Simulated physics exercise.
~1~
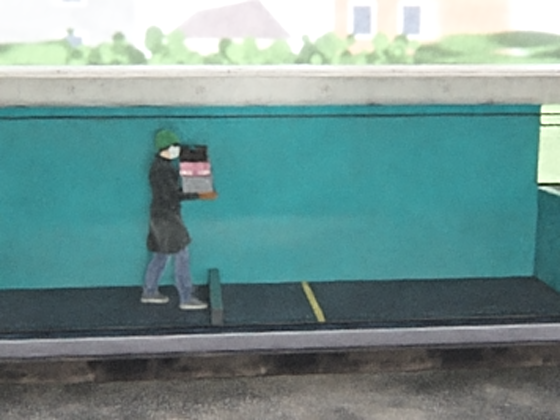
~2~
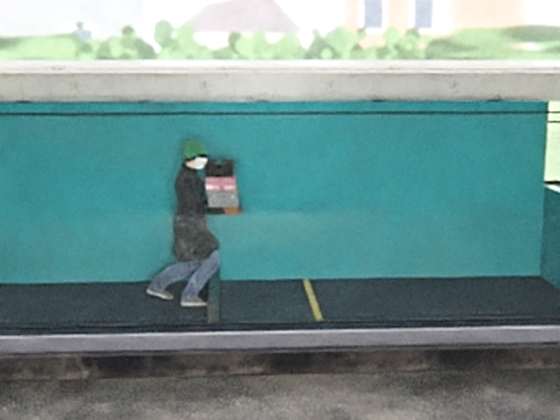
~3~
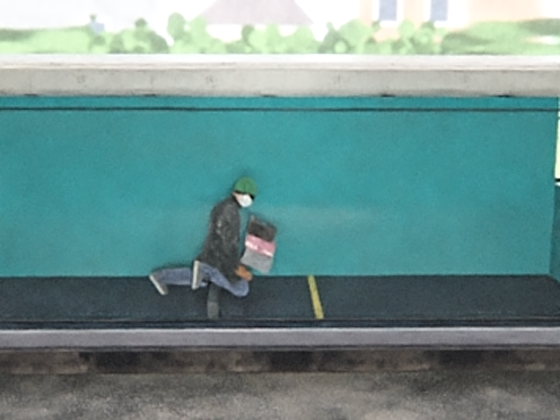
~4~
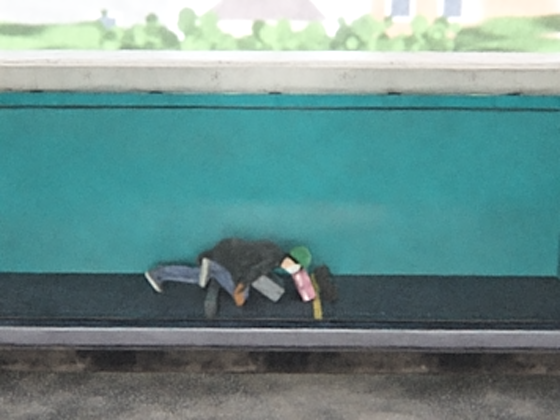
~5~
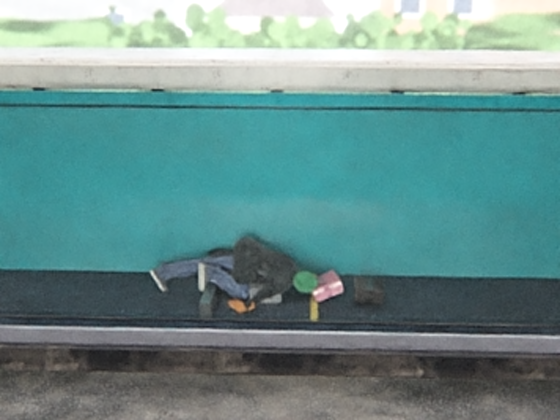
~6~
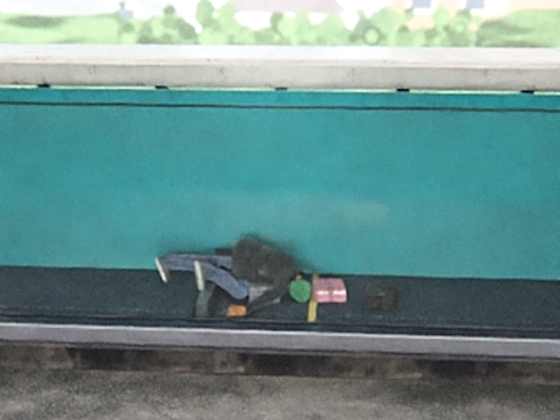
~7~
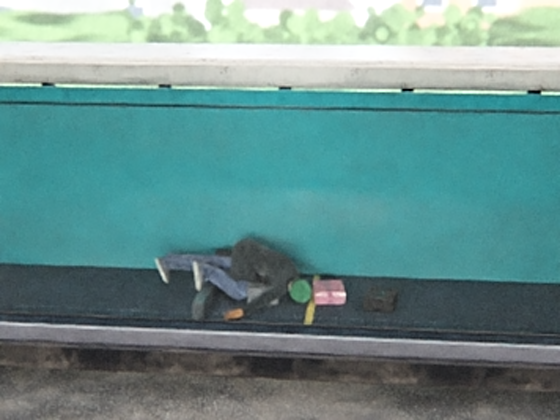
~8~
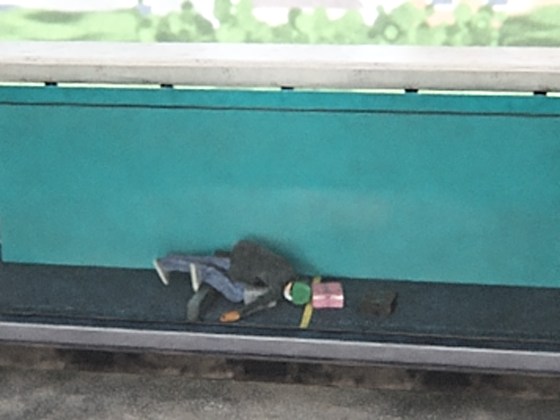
A person in a green hat, dark jacket and jeans stands left of centre behind a low post, holding stacked black, pink and grey boxes, in a side view of a long dark floor backed by a teal wall. The knees buckle and the person sinks forward over the post, the boxes tipping to the right. The body drops flat as the stack comes apart, and the black box tumbles farthest. As the view drifts slightly, the person lies face down, head and grey box short of the yellow line, pink and black boxes past it.
